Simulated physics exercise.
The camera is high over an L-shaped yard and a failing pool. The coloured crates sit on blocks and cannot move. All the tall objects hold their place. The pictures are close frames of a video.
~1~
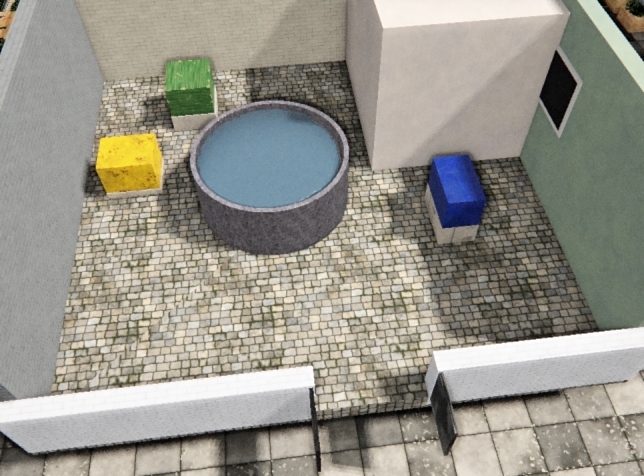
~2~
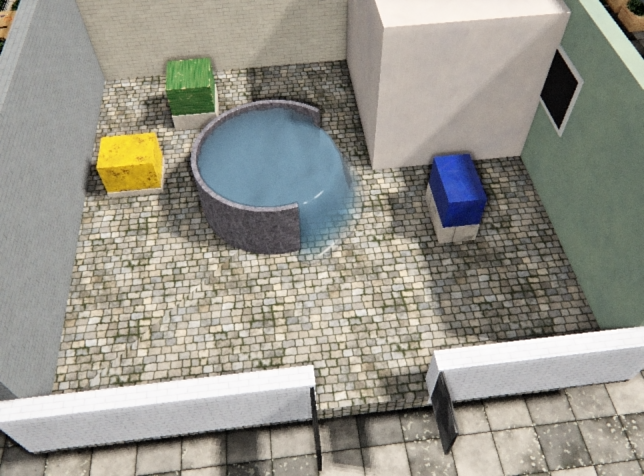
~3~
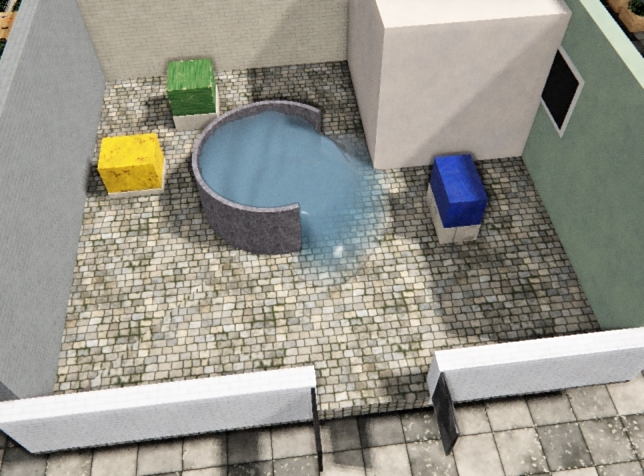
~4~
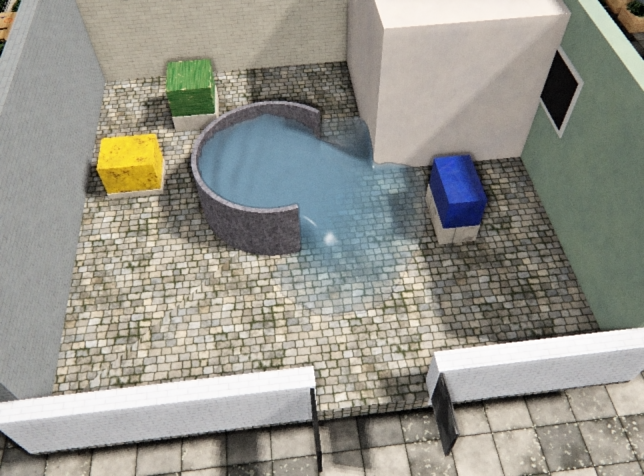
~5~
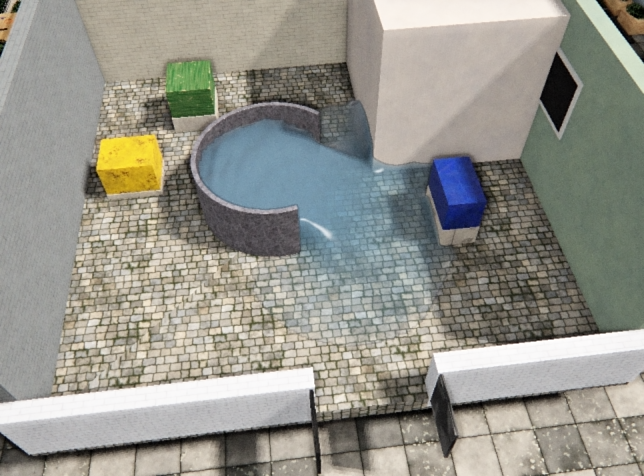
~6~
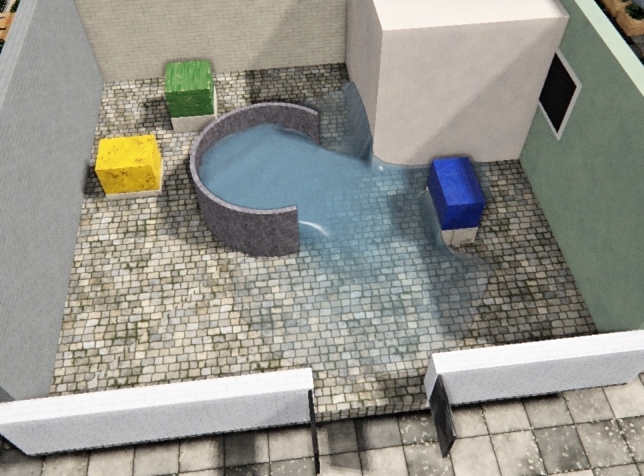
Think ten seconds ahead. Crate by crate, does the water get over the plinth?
The blue crate is wetted; the green crate escapes dry; the yellow crate is wetted.
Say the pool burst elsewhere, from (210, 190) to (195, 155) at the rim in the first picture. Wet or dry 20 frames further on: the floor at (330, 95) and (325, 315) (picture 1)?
As listed: Dry, wet.
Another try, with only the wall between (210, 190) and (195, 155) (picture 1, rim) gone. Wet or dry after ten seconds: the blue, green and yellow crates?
One by one: Blue crate stays dry, green crate remains dry, yellow crate is wetted.
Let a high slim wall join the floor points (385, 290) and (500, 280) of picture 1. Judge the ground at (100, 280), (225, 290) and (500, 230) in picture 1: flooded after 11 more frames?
One after the other: Free of water, free of water, awash.
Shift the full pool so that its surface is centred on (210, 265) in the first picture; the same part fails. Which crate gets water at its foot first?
First comes the blue-painted one.
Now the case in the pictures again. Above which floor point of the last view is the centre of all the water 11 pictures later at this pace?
Near (389, 220).
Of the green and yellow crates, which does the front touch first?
It is the green one.
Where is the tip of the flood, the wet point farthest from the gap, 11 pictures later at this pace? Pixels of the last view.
Near (114, 86).
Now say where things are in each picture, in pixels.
Still water in the round pool at (270, 156), in the first frame.
Water pours out at (344, 189) and has run to a hidden place, in the second frame.
Water pours out at (344, 192) and has run to (346, 136), in the third frame.
Water pours out at (344, 195) and has run to (358, 119), in the fourth frame.
The front is at (354, 103), out from the gap at (343, 197), in the fifth frame.
Water pours out at (342, 198) and has run to (348, 83), in the sixth frame.
A moment on, water covers 45 % of the floor; the blue crate water round its plinth, the green crate not reached, the yellow crate not reached.
Next, water covers 55 % of the floor; the blue crate water round its plinth, the green crate water round its plinth, the yellow crate not reached.
Then, water covers 60 % of the floor; the blue crate water round its plinth, the green crate water round its plinth, the yellow crate not reached.
Later, water covers 95 % of the floor; the blue crate water round its plinth, the green crate water round its plinth, the yellow crate water round its plinth.
In the end, water covers 100 % of the floor; the blue crate was topped, the green crate stayed above the water, the yellow crate was topped.
